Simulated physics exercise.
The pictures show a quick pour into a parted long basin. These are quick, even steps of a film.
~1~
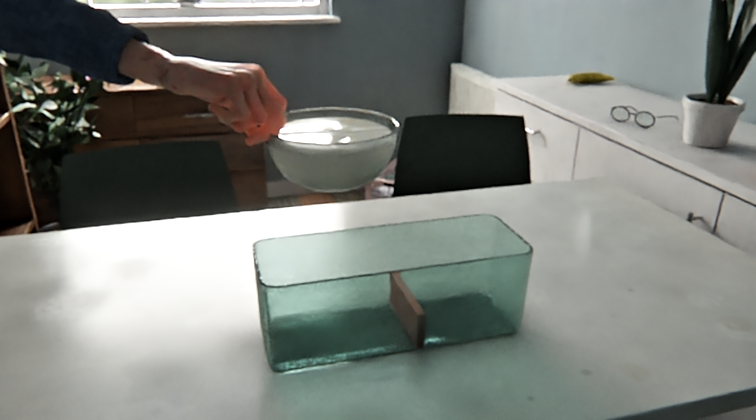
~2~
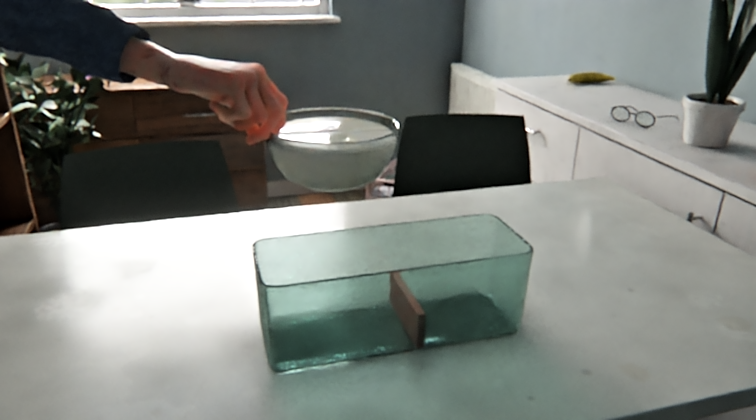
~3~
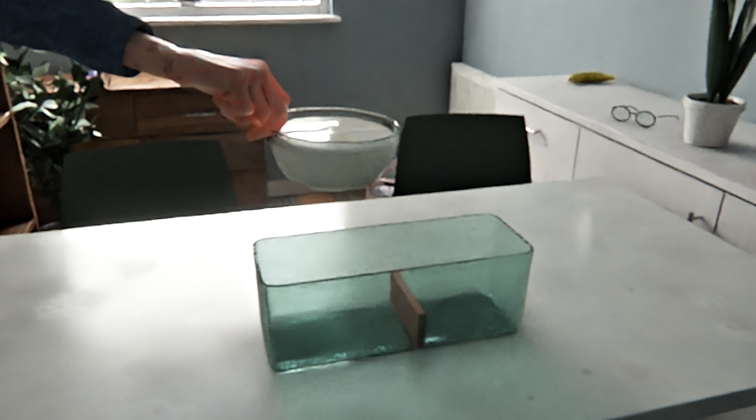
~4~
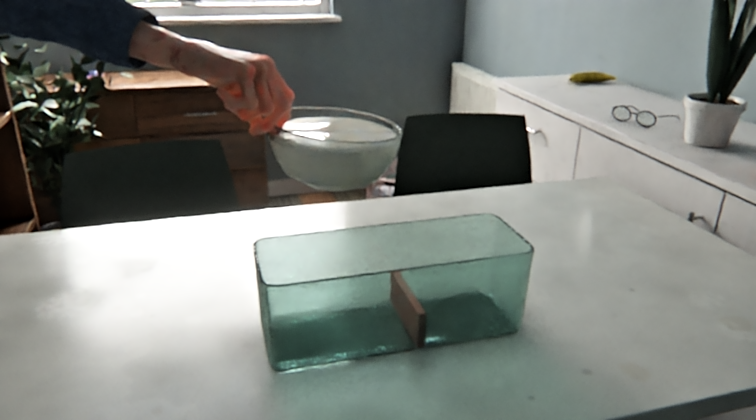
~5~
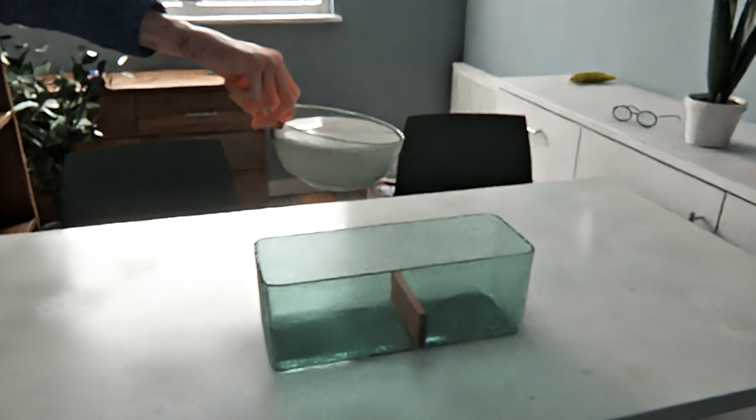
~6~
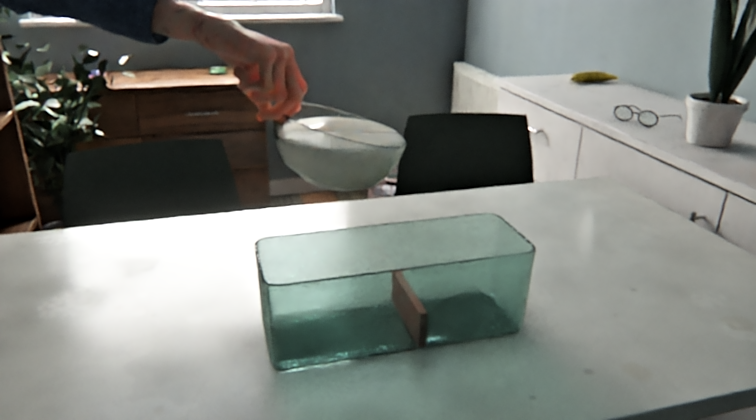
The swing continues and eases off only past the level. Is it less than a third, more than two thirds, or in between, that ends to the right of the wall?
The share right of the wall is above two thirds.
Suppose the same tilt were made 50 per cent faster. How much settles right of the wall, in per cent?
It comes to 70 per cent or so.
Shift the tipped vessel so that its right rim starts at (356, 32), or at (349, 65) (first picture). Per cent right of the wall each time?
Roughly 65 per cent, and 55 per cent.
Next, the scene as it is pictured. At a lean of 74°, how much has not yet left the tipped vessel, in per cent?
Roughly 30 in a hundred.
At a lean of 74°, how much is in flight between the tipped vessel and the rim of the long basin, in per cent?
About 40 per cent.
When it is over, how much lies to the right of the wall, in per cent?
Some 80 per cent.
A moment on, the tilt is 74° and 31 per cent is still to pour, 1 is left of the wall and 28 right of it.
Next, the tilt is 104° and 1 per cent is still to pour, 15 is left of the wall and 78 right of it.
Then the tilt is 107° and 0 per cent is still to pour, 19 is left of the wall and 78 right of it.
Later the tilt is 107° and 0 per cent is still to pour, 19 is left of the wall and 78 right of it.
In the end 19 per cent lies left of the wall, 78 right of it and 3 outside.
